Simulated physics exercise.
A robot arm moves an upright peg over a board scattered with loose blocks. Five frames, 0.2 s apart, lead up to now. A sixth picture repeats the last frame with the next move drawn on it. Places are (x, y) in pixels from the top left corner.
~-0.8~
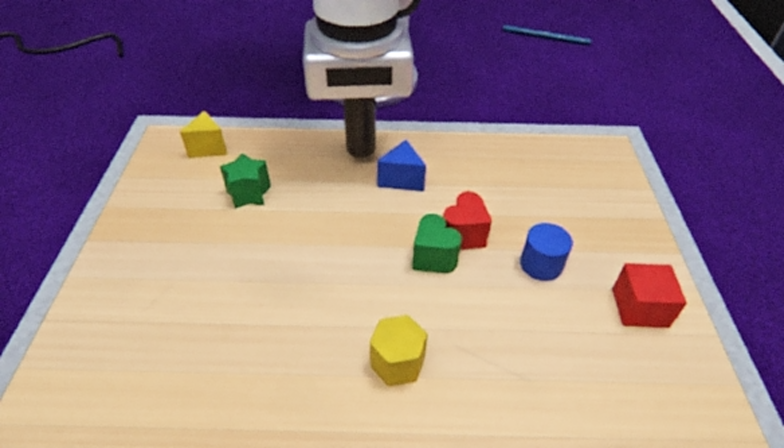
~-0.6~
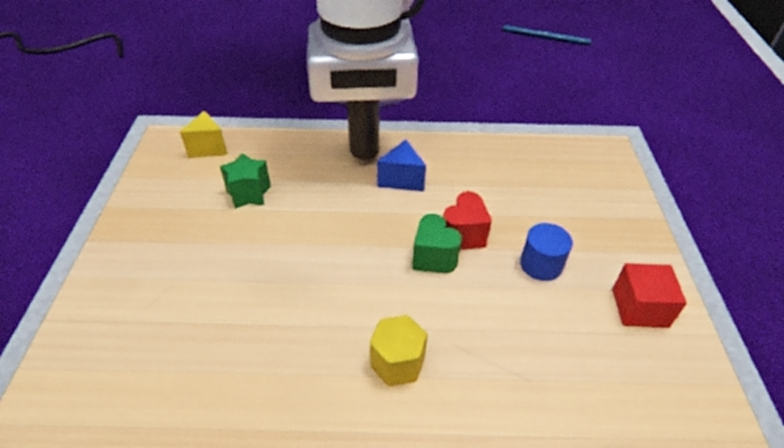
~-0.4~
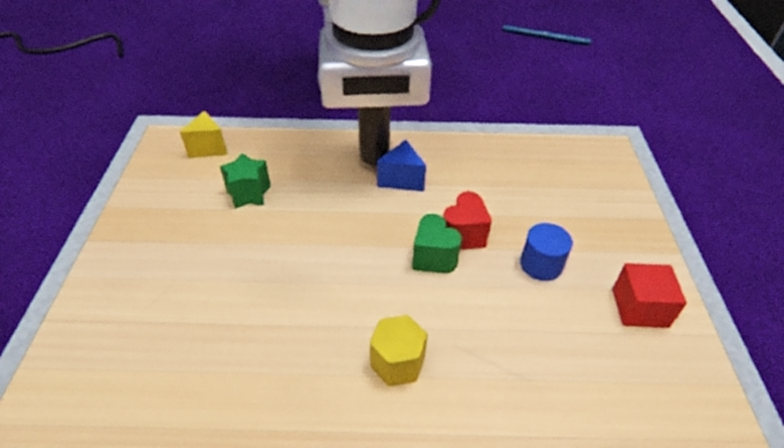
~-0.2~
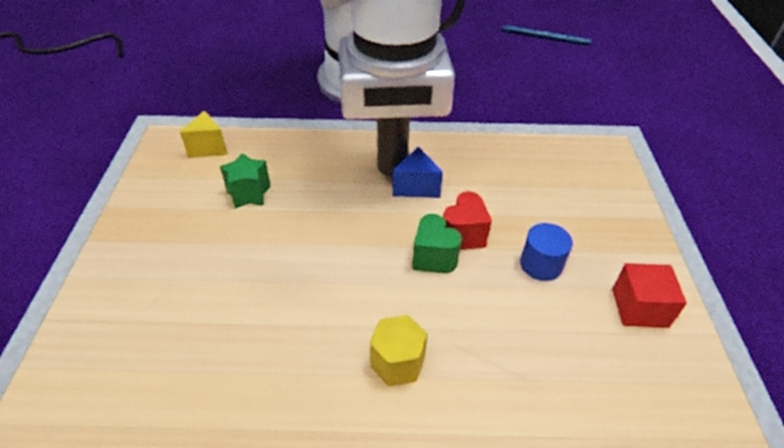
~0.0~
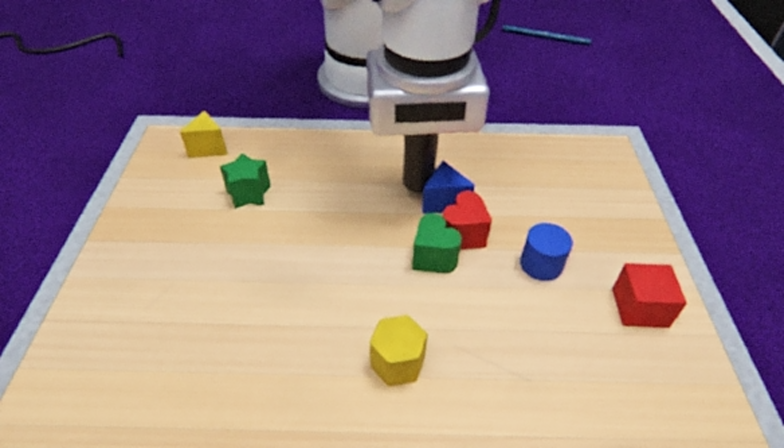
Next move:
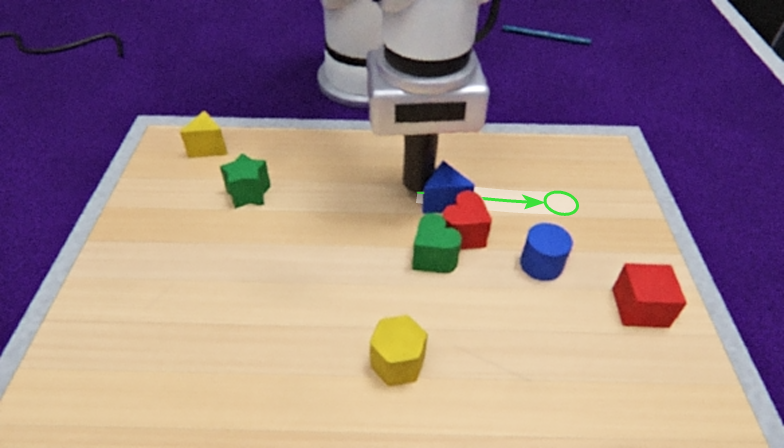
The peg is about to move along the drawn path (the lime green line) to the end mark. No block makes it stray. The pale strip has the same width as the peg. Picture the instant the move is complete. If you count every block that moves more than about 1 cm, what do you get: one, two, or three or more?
The number will come to 1.
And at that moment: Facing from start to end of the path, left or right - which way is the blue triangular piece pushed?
To the path's right.
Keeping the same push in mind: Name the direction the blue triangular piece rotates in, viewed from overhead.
My answer: Clockwise.
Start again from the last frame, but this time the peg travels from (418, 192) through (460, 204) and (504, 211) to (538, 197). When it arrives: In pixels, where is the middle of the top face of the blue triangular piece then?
Its top middle will sit at (536, 206).
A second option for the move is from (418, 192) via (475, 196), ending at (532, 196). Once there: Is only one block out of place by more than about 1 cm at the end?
In short: Yes.
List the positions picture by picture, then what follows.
The first picture shows lower end of the peg at (361, 148), tops of blocks, blue triangular piece at (403, 155), red heart block at (468, 209), blue disc at (550, 238).
The second picture shows peg at (364, 150), blocks as before.
The third picture shows peg at (375, 156), blocks as before.
The fourth picture shows peg at (392, 167), blue triangular piece at (418, 162).
The fifth picture shows peg at (418, 182), blue triangular piece at (448, 177), red heart block at (468, 209), blue disc at (550, 238).
The drawn path runs from (418, 192) by way of (489, 199) to (561, 203).
On the path given first. One third of the way, peg at (467, 187); blue triangular piece at (491, 188), turned 35° clockwise; red heart block at (470, 212).
Two thirds of the way, peg at (516, 191); blue triangular piece at (505, 197), turned 65° clockwise; red heart block at (470, 212).
At the end, peg at (564, 193); blue triangular piece at (505, 197), turned 65° clockwise; red heart block at (470, 212); blue disc not moved.
